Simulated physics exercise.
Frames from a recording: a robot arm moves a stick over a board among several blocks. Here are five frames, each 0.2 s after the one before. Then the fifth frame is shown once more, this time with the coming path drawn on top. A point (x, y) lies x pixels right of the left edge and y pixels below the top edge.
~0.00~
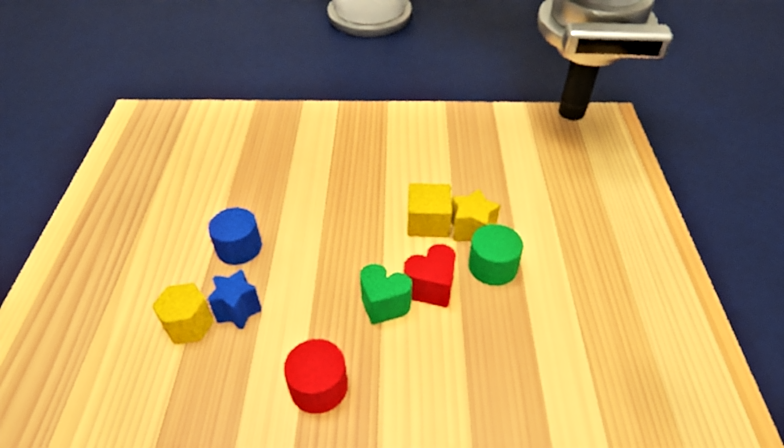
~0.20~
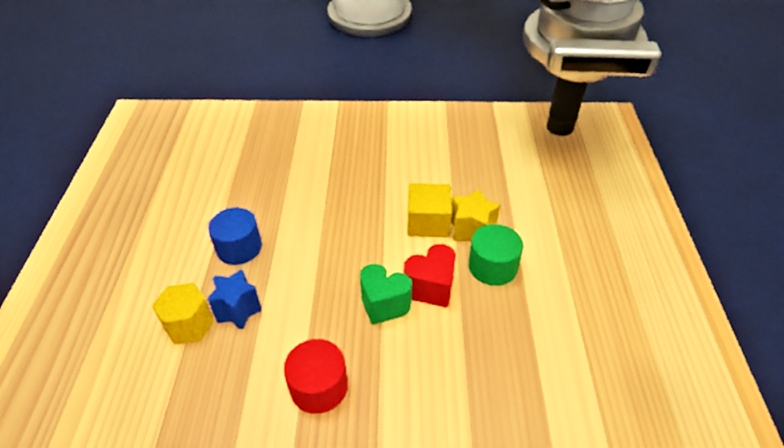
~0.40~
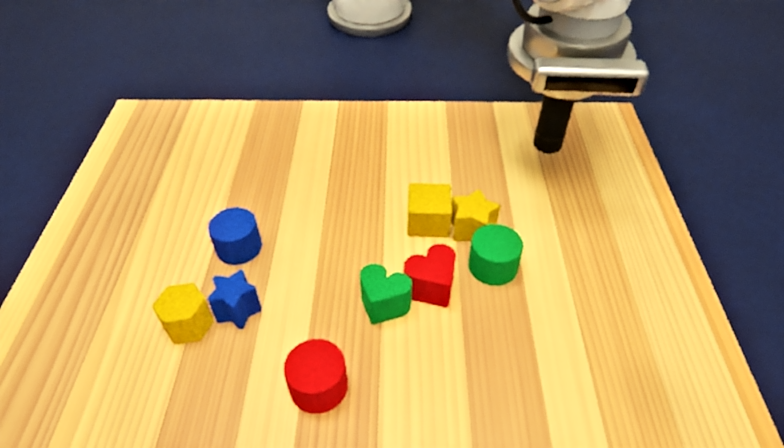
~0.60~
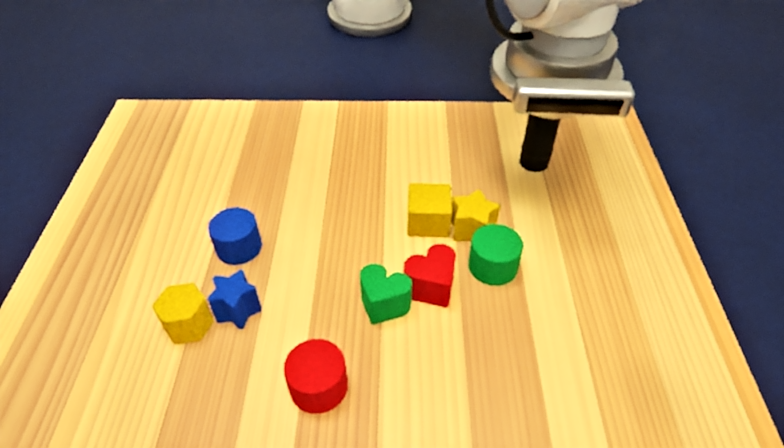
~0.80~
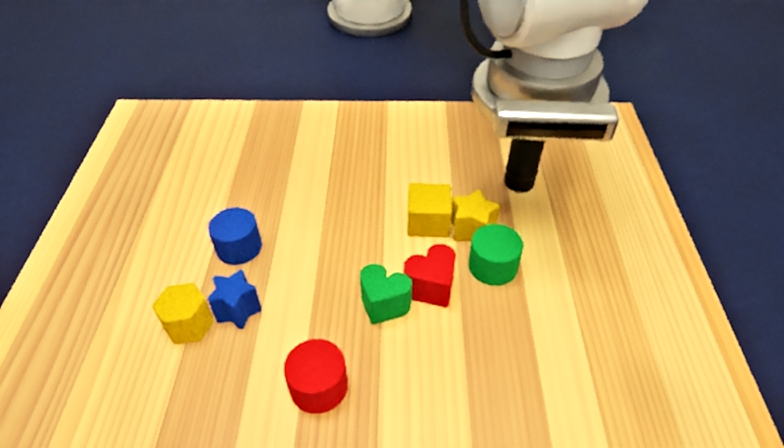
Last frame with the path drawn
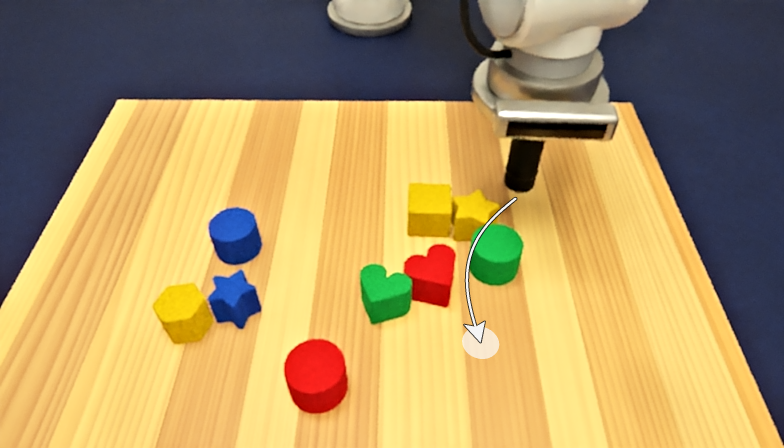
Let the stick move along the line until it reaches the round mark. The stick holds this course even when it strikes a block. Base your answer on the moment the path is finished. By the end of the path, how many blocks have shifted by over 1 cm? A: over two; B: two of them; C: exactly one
Choice A: Over two.
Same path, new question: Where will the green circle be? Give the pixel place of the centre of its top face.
Its top centre is at about (525, 296).
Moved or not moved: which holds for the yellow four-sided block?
It shifts position.
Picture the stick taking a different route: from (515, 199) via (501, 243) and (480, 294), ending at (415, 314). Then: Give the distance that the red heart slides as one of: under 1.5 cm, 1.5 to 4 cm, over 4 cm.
The red heart ends up a moderate distance away, 1.5 to 4 cm.
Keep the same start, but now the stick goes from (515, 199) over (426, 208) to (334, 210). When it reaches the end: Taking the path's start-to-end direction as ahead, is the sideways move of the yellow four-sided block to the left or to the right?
The shift is to the left of that direction.
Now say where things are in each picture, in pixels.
In the first frame, lower end of the stick (571, 113), tops of blocks, yellow four-sided block (430, 197), red heart (433, 264), yellow star (475, 205), green circle (498, 242).
In the second frame, stick (560, 129), blocks as before.
In the third frame, stick (547, 146), blocks as before.
In the fourth frame, stick (534, 164), blocks as before.
In the fifth frame, stick (519, 184), yellow four-sided block (430, 197), red heart (433, 264), yellow star (475, 205), green circle (498, 242).
The drawn path runs from (515, 199) over (481, 233) and (467, 282) to (481, 342).
What follows on the original path. One third of the way, stick (483, 219); yellow four-sided block (415, 200), turned 20° clockwise; yellow star (453, 219), turned 25° clockwise.
Two thirds of the way, stick (469, 268); yellow four-sided block (411, 200), turned 30° clockwise; yellow star (437, 230), turned 60° clockwise; green circle (511, 279).
At the end, stick (484, 328); yellow four-sided block (411, 200), turned 30° clockwise; red heart not moved; yellow star (437, 230), turned 60° clockwise; green circle (525, 296).
